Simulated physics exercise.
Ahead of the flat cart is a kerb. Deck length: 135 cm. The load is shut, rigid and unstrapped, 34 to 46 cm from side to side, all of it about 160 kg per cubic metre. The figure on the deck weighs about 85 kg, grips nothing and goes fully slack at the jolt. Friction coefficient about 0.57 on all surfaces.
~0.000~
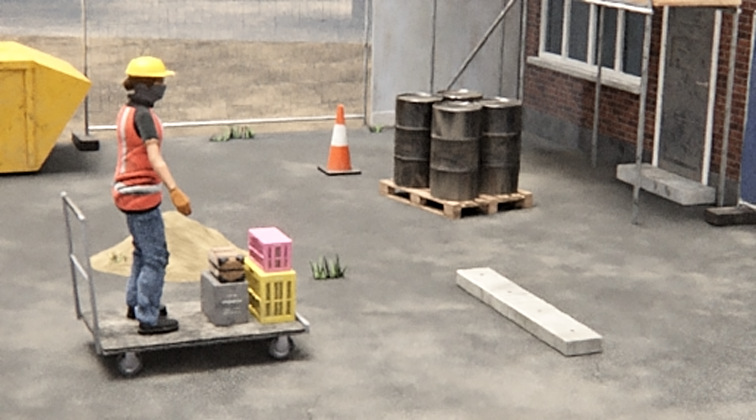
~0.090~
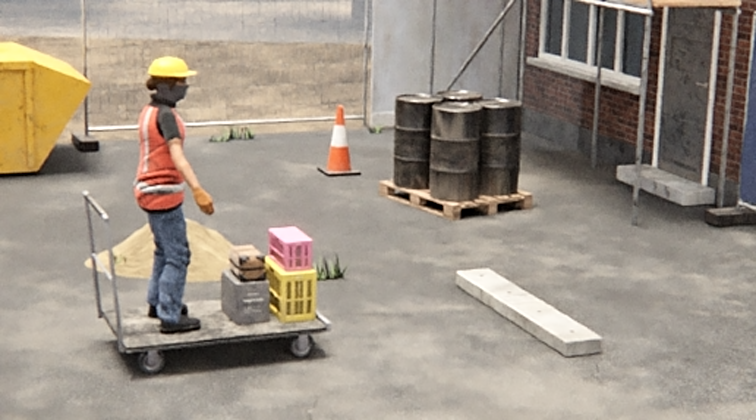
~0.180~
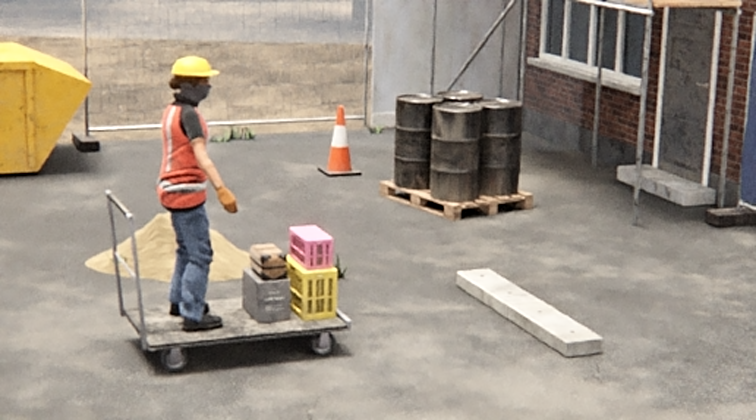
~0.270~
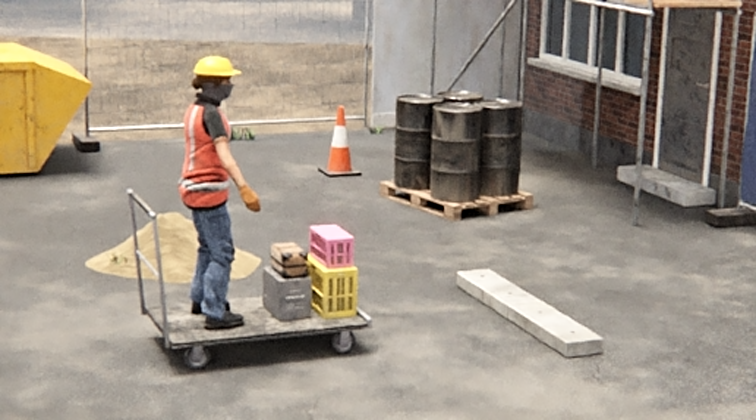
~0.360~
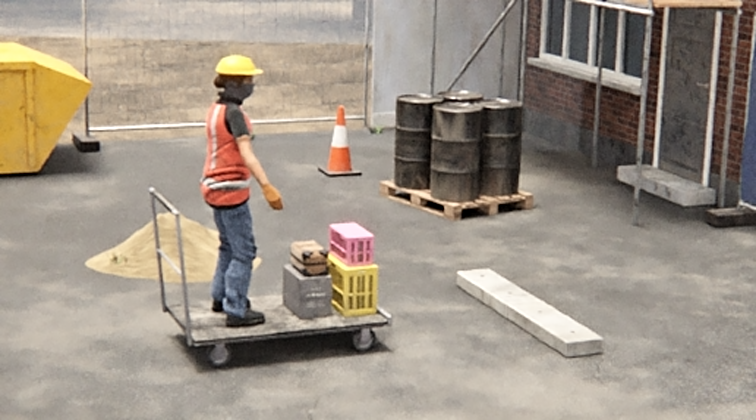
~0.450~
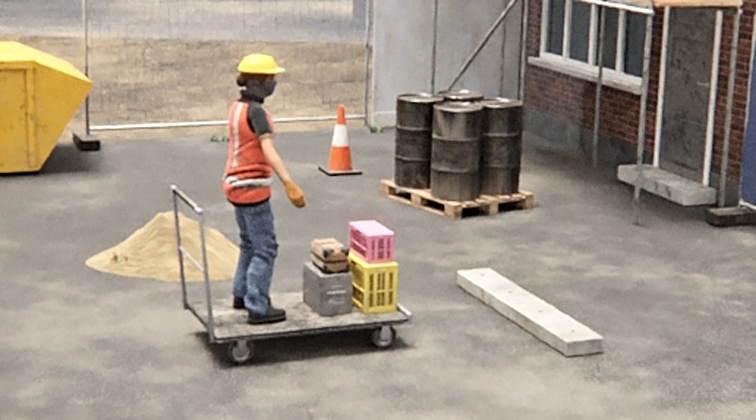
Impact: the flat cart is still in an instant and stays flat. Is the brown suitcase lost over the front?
At this pace the brown suitcase remains on the deck.
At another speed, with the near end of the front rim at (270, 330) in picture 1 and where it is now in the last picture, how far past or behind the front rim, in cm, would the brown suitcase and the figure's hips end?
In that case brown 60 past, hips 110 past.
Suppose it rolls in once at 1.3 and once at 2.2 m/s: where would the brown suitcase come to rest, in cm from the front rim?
About 40 cm behind and 60 cm past.
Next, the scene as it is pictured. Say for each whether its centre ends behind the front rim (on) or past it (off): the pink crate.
Pink off.
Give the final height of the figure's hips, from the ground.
Roughly 70 cm above it.
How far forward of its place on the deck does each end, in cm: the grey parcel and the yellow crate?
Forward: Grey 5, yellow 0.
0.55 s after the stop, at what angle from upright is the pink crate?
About 100°.
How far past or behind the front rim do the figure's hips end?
Some 60 cm behind it.
After 1.08 s the deck stops.
After 1.63 s the brown suitcase is 32 cm behind the rim, tilted 155°, near (482, 239) in the last picture's view.
After 2.08 s the brown suitcase is 33 cm behind the rim, tilted 150°, near (481, 239) in the last picture's view.
Final state at 2.9 s, past the rim, pink crate; behind it, grey parcel, yellow crate, brown suitcase and the figure's hips.
